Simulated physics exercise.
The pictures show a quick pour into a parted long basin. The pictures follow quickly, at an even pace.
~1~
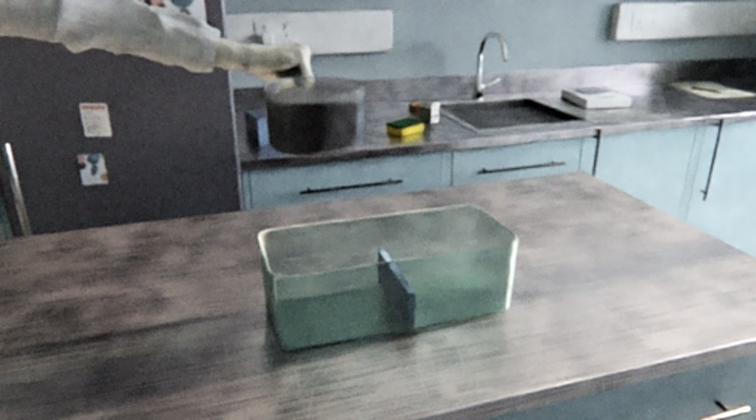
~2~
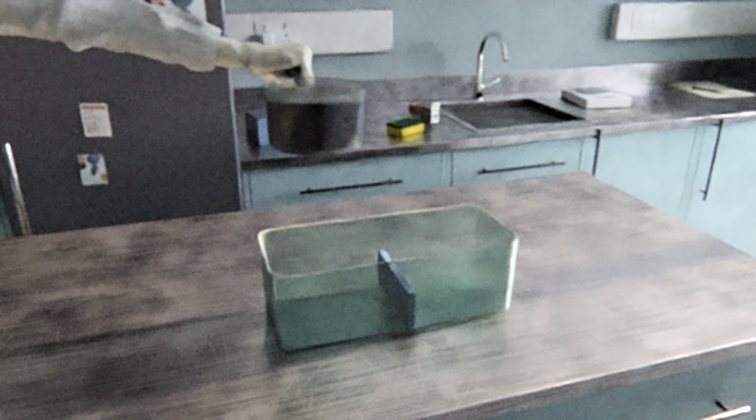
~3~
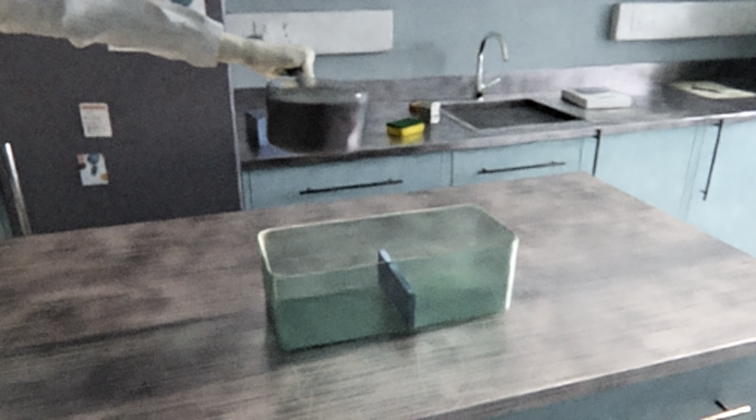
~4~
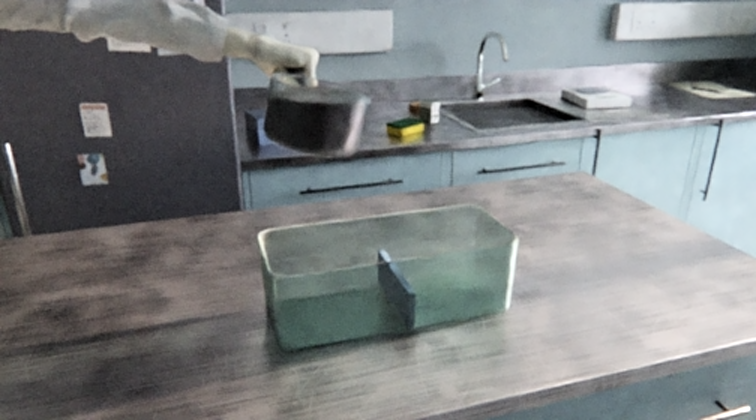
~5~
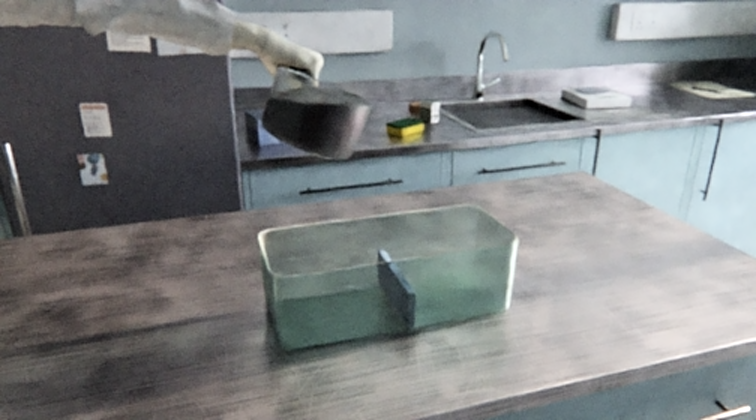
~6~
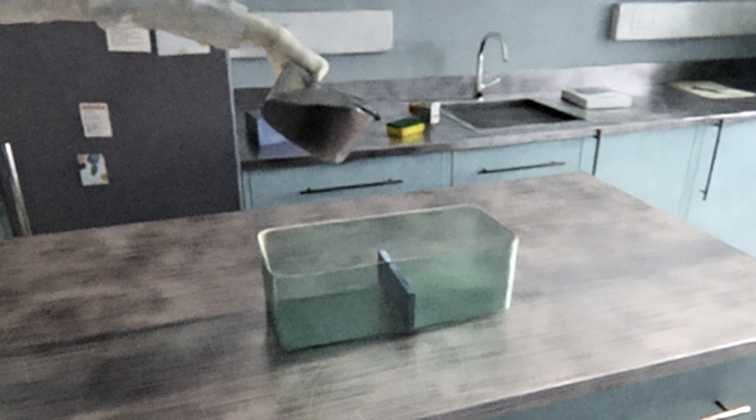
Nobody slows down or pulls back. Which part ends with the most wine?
Most lies in the right part.
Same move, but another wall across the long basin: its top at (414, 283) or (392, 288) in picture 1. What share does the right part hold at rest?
The first gives 40 %, the second 70 %.
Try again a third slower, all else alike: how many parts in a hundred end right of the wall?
It comes to 75 per cent or so.
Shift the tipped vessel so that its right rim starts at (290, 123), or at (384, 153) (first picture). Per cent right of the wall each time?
The first gives 5 %, the second 75 %.
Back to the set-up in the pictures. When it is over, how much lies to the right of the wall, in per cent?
Near 70 %.
A moment on, the tilt is 102° and 26 per cent is still to pour, 1 is left of the wall and 19 right of it.
Next, the tilt is 110° and 4 per cent is still to pour, 17 is left of the wall and 70 right of it.
Then the tilt is 110° and 0 per cent is still to pour, 28 is left of the wall and 69 right of it.
Later the tilt is 110° and 0 per cent is still to pour, 29 is left of the wall and 69 right of it.
Finally, 29 per cent lies left of the wall, 69 right of it and 2 outside.
